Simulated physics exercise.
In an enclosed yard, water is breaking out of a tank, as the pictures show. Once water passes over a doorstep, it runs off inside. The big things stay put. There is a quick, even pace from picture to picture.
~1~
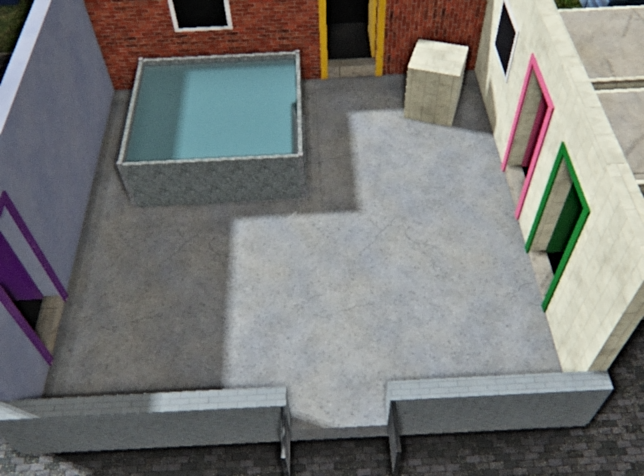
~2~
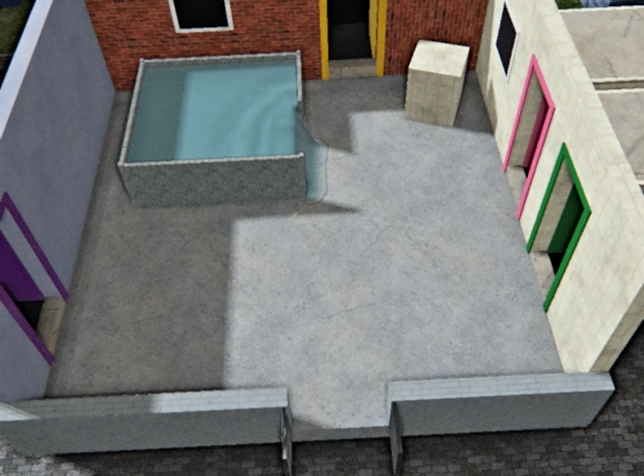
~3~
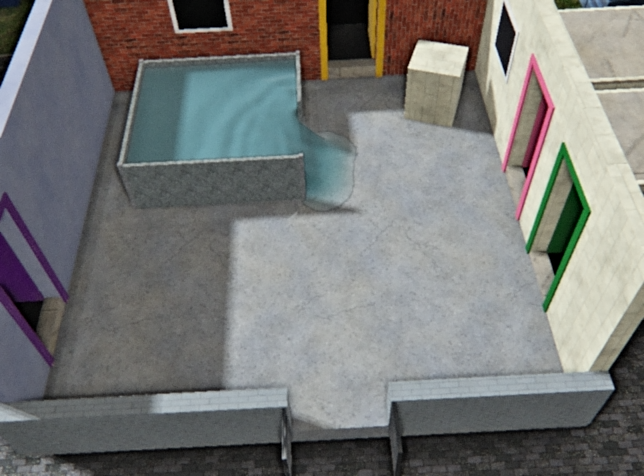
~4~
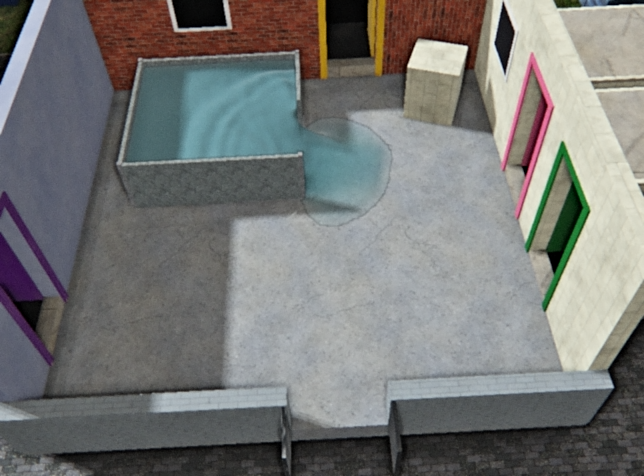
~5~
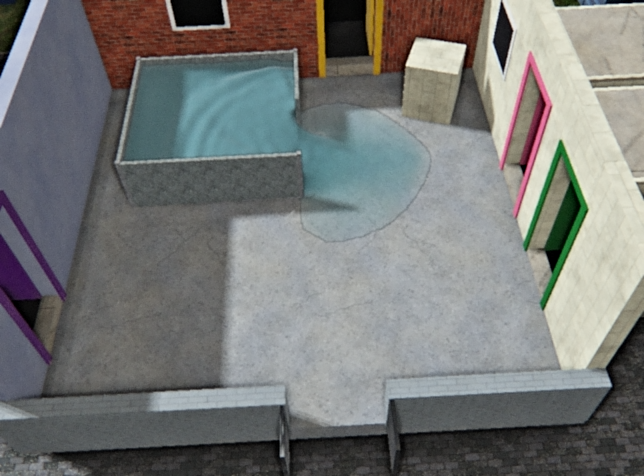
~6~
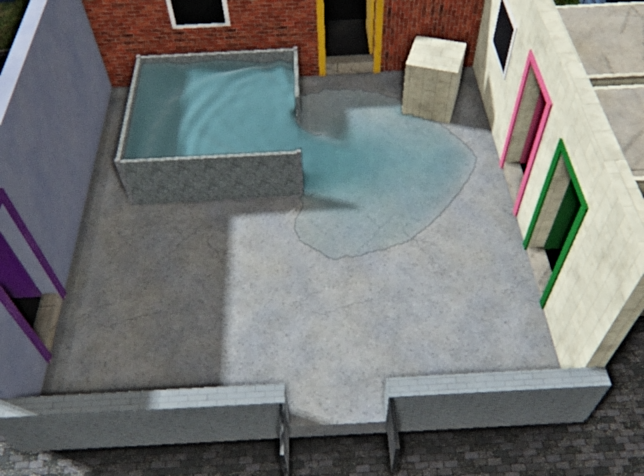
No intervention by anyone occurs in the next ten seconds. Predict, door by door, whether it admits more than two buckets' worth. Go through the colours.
The purple door admits two or fewer, the pink door admits more than two, the yellow door admits two or fewer, the green door admits more than two.
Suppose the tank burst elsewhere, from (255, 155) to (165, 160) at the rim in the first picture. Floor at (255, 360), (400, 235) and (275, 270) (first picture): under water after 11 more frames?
In the order you gave them, I get drenched, still bare, drenched.
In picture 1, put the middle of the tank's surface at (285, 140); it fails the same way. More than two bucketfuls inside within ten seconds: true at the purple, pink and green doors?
Lab note - purple door doesn't reach it, pink door crosses the line, green door crosses the line.
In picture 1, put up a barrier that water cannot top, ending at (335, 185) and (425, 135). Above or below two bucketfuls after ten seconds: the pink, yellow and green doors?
Record - pink: Below the line; yellow: Above the line; green: Above the line.
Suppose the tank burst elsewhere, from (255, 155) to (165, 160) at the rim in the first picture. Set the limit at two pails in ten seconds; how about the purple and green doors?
Purple door: Exceeds the limit; green door: Exceeds the limit.
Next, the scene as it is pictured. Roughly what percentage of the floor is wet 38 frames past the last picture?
The answer is around 90 per cent.
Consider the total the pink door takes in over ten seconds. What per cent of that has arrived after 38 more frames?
Near 95 per cent, give or take.
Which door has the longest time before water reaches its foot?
It's the purple-painted one.
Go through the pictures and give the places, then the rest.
The first frame shows the open tank at (216, 108) is whole and still.
In the second frame, water pours out at (301, 157) and has run to (312, 201).
In the third frame, the front is at (338, 203), out from the gap at (301, 158).
In the fourth frame, the front is at (386, 151), out from the gap at (300, 158).
In the fifth frame, the front is at (425, 155), out from the gap at (298, 157).
In the sixth frame, the front is at (471, 161), out from the gap at (298, 155).
A moment on, water covers 35 % of the floor; the purple door not reached, the pink door over two buckets in, the yellow door wet at the sill, nothing in, the green door not reached.
Next, water covers 45 % of the floor; the purple door not reached, the pink door far over two buckets in, the yellow door wet at the sill, nothing in, the green door over two buckets in.
Then, water covers 50 % of the floor; the purple door not reached, the pink door far over two buckets in, the yellow door wet at the sill, nothing in, the green door far over two buckets in.
Later, water covers 90 % of the floor; the purple door wet at the sill, nothing in, the pink door far over two buckets in, the yellow door wet at the sill, nothing in, the green door far over two buckets in.
In the end, water covers 100 % of the floor; the purple door wet at the sill, nothing in, the pink door far over two buckets in, the yellow door wet at the sill, nothing in, the green door far over two buckets in.
